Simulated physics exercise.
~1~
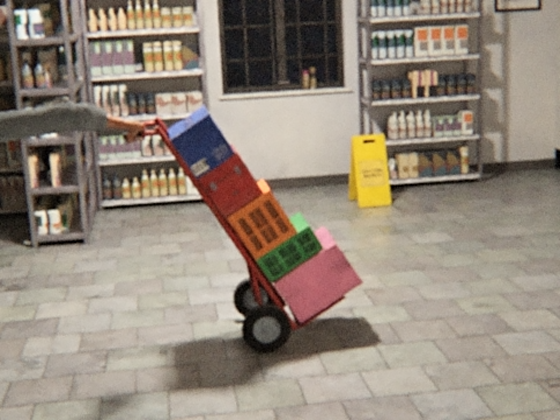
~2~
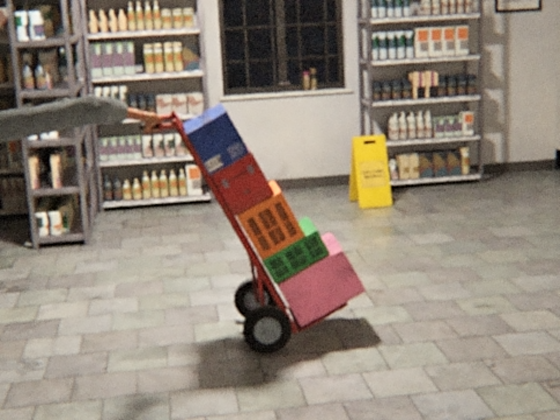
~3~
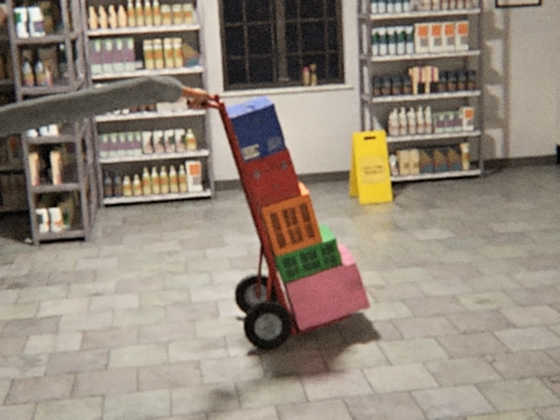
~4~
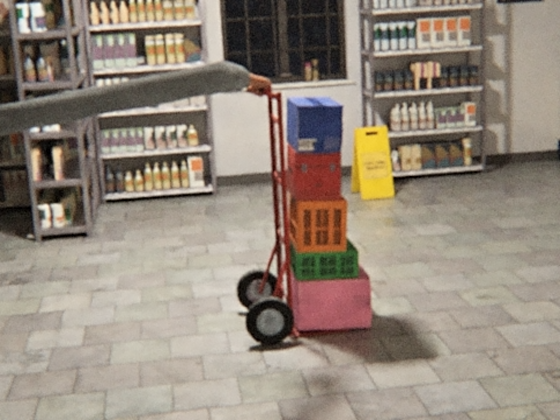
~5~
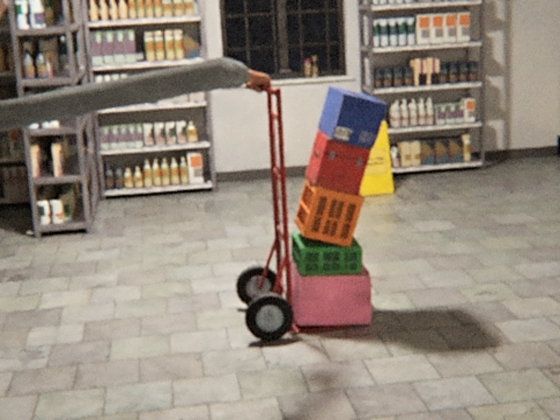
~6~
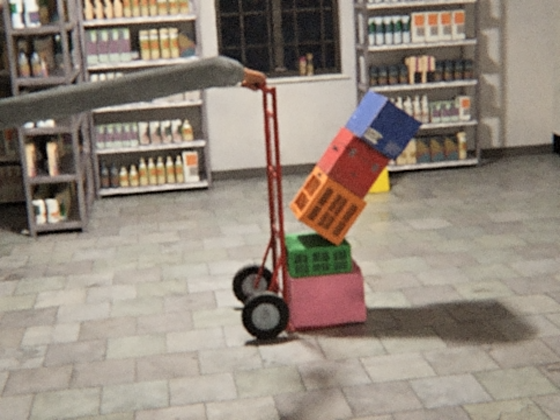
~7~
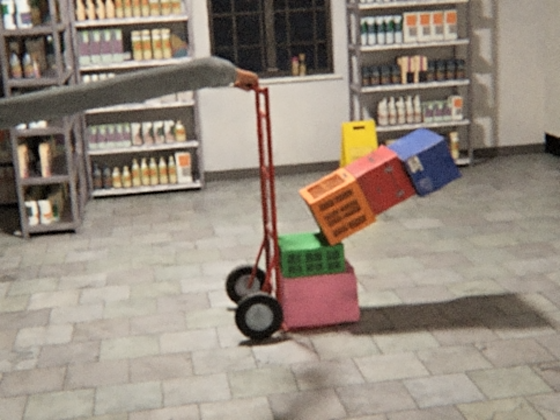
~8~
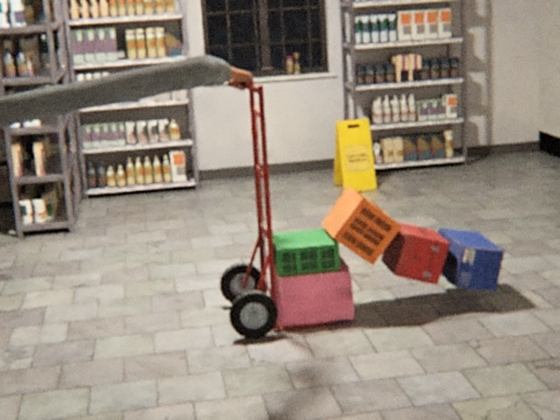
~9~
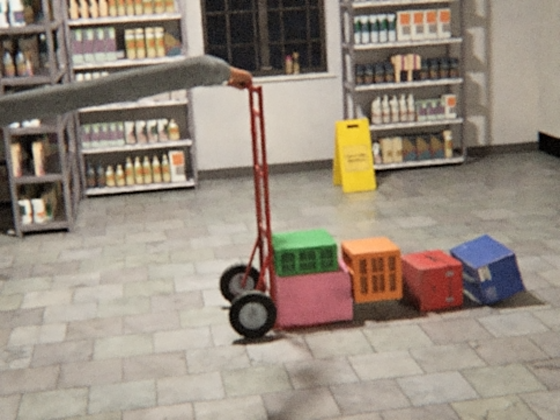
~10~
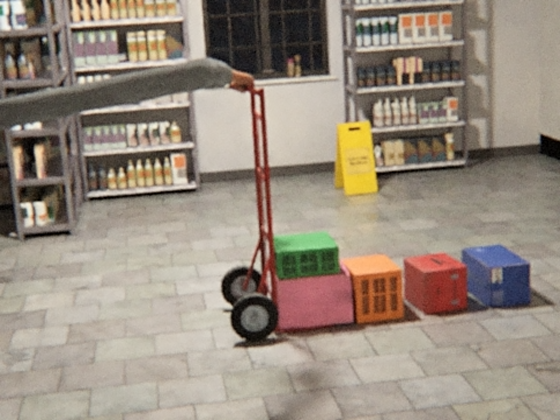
Red hand truck swinging upright in a gloved or sleeved hand, its top three crates toppling right onto the tiled floor.
